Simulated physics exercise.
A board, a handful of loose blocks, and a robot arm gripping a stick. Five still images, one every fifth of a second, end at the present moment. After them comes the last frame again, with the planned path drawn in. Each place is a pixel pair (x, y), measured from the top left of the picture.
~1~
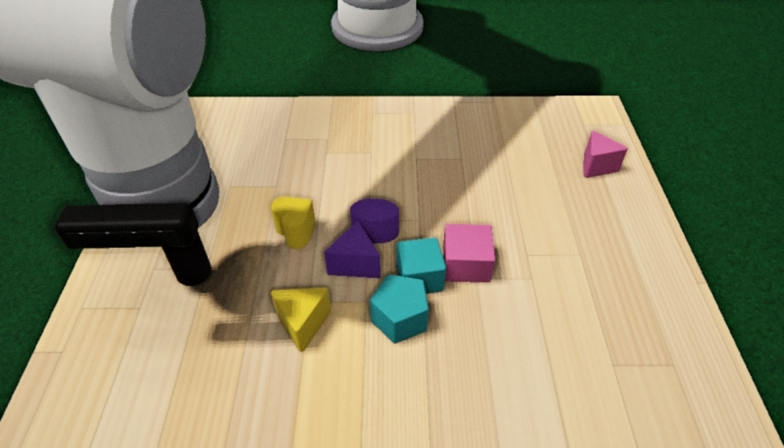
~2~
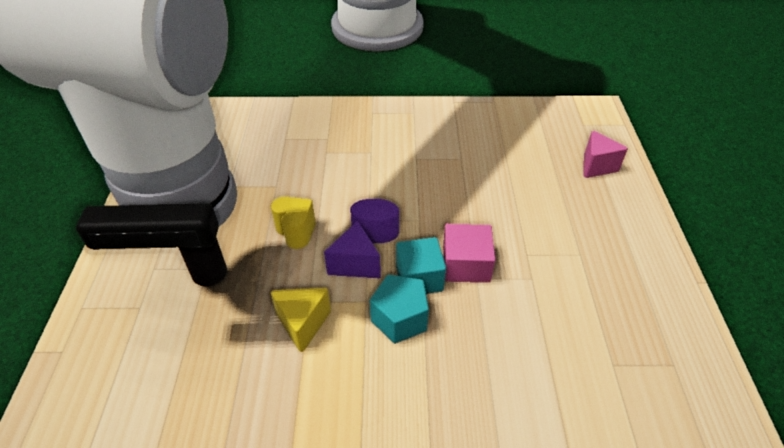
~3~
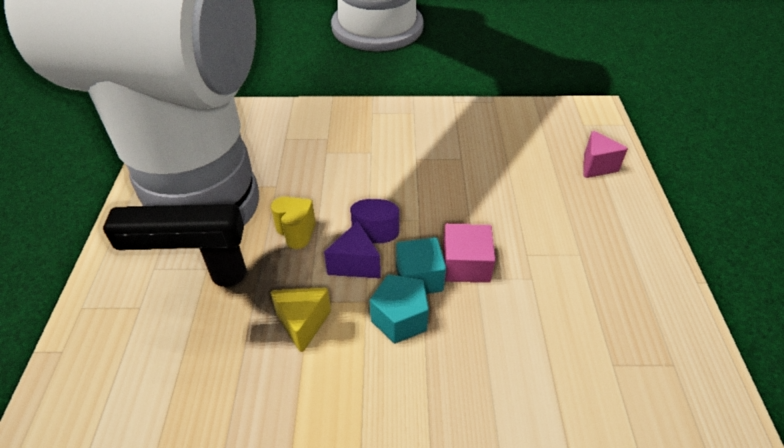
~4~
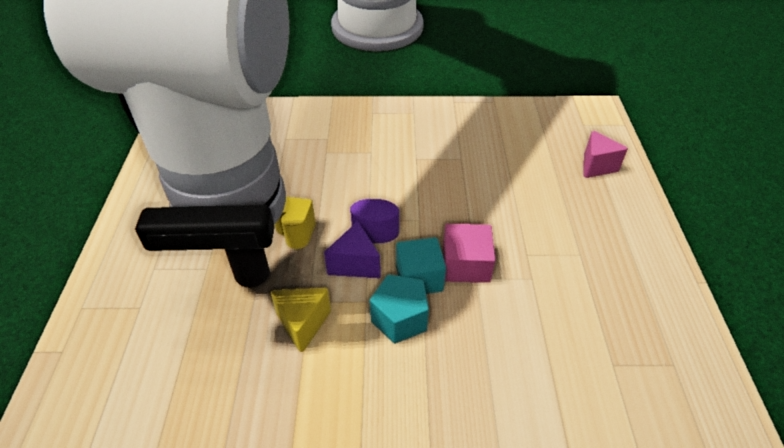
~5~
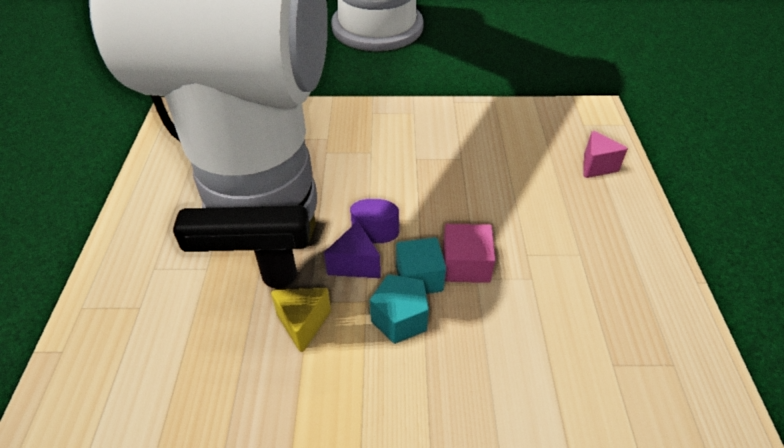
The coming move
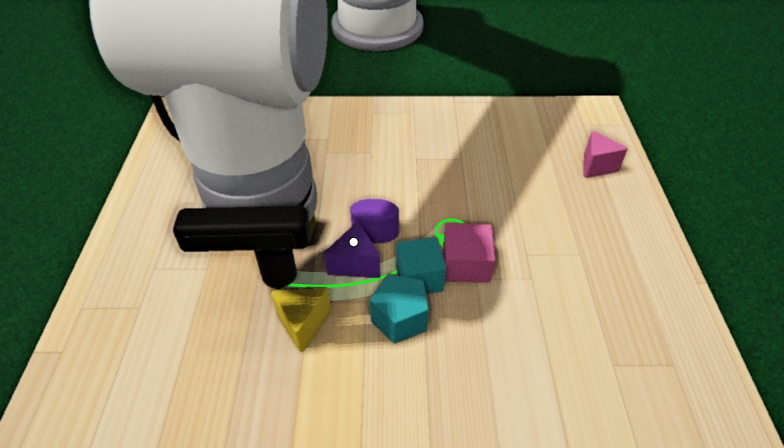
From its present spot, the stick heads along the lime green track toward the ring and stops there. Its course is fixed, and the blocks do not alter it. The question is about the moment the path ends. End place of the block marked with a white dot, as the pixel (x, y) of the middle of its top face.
The middle of its upper face should be somewhere near (373, 229).
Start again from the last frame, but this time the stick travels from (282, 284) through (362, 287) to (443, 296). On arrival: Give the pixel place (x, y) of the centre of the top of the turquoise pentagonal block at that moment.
The middle of its upper face will lie at (424, 308).
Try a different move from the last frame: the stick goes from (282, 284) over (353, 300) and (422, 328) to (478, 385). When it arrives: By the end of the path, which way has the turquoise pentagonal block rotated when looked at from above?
From above, the turn goes anticlockwise.
The drawn path runs from (282, 284) over (348, 285) and (409, 265) to (453, 231); the dot is on the purple three-sided block.
What follows on the original path. One third of the way, stick at (349, 275); purple three-sided block at (363, 237); purple oval at (378, 205).
Two thirds of the way, stick at (412, 255); purple three-sided block at (373, 229), turned 30° anticlockwise; purple oval at (379, 202); turquoise square piece at (451, 248), turned 25° clockwise; pink square piece at (500, 238).
At the end, stick at (454, 222); purple three-sided block at (373, 229), turned 30° anticlockwise; purple oval at (379, 202); turquoise square piece at (470, 242), turned 50° clockwise; pink square piece at (522, 238), turned 20° anticlockwise.
